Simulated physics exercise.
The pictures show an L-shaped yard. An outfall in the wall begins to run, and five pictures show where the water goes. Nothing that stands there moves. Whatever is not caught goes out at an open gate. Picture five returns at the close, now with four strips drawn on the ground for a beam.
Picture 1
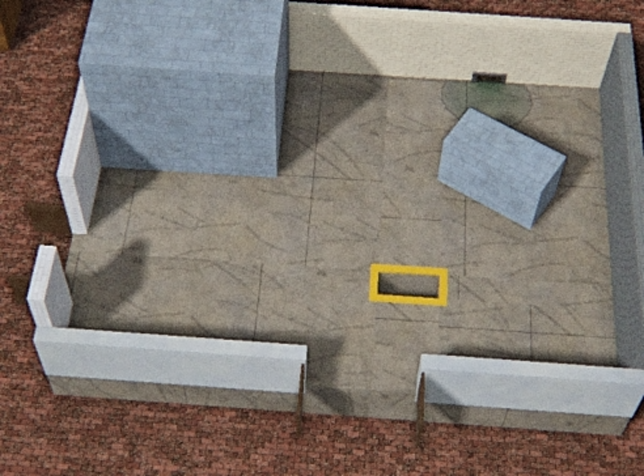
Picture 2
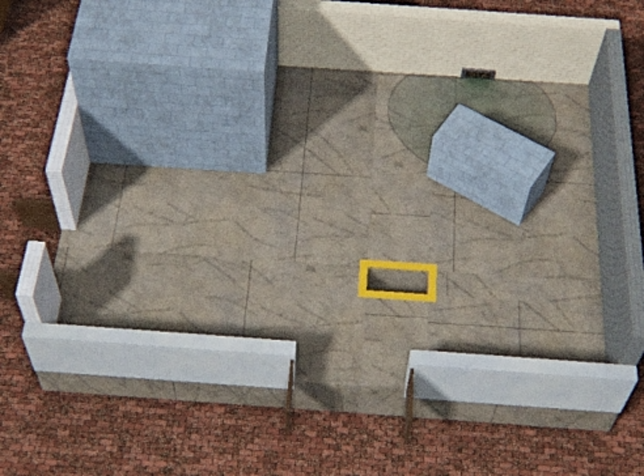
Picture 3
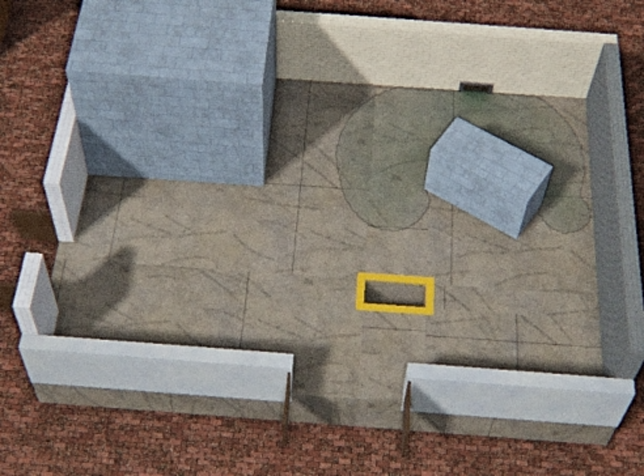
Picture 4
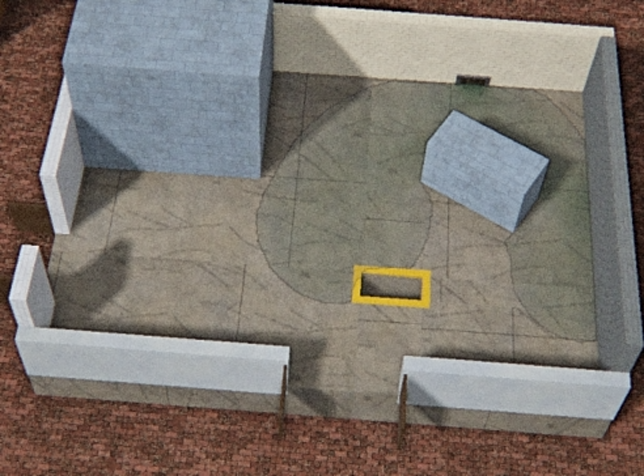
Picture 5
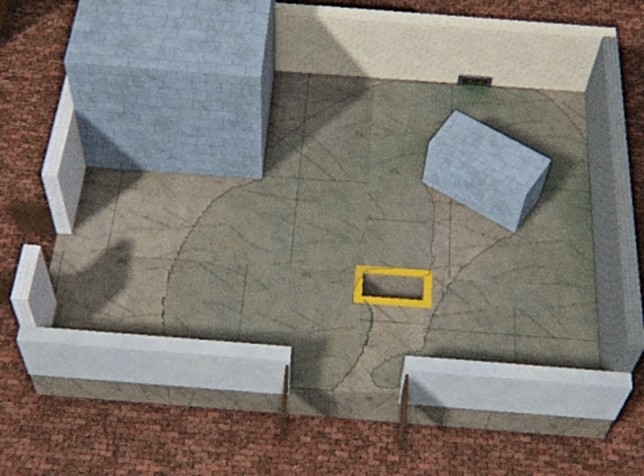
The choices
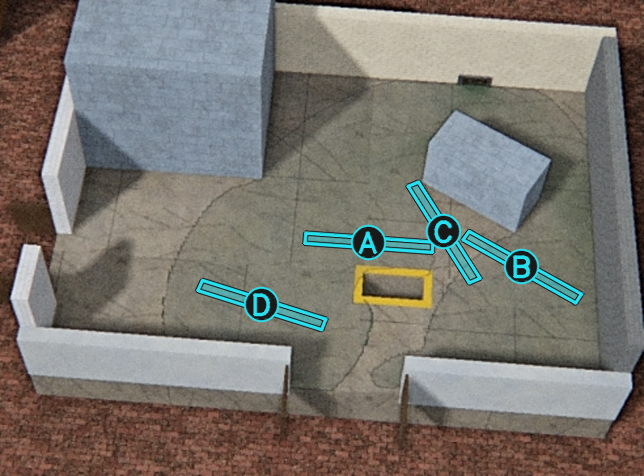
In a walled L-shaped yard, water spread from a small opening in the back wall, passed around both sides of a grey-blue block, and covered much of the floor, reaching the yellow-edged gully.
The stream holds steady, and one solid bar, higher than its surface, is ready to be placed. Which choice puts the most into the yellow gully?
Position B does it best.
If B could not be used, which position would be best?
That is position D.
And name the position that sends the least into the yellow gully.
That is position A.
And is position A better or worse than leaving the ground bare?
Worse.
On the marked copy, A from (305, 238) to (432, 247); B from (466, 235) to (578, 298); C from (413, 184) to (474, 280); D from (200, 285) to (323, 324).
With A, about 2 % of the stream runs into the yellow gully, about 97 % out by the gates.
With B, about 18 % of the stream runs into the yellow gully, about 80 % out by the gates.
With C, about 6 % of the stream runs into the yellow gully, about 92 % out by the gates.
With D, about 11 % of the stream runs into the yellow gully, about 87 % out by the gates.
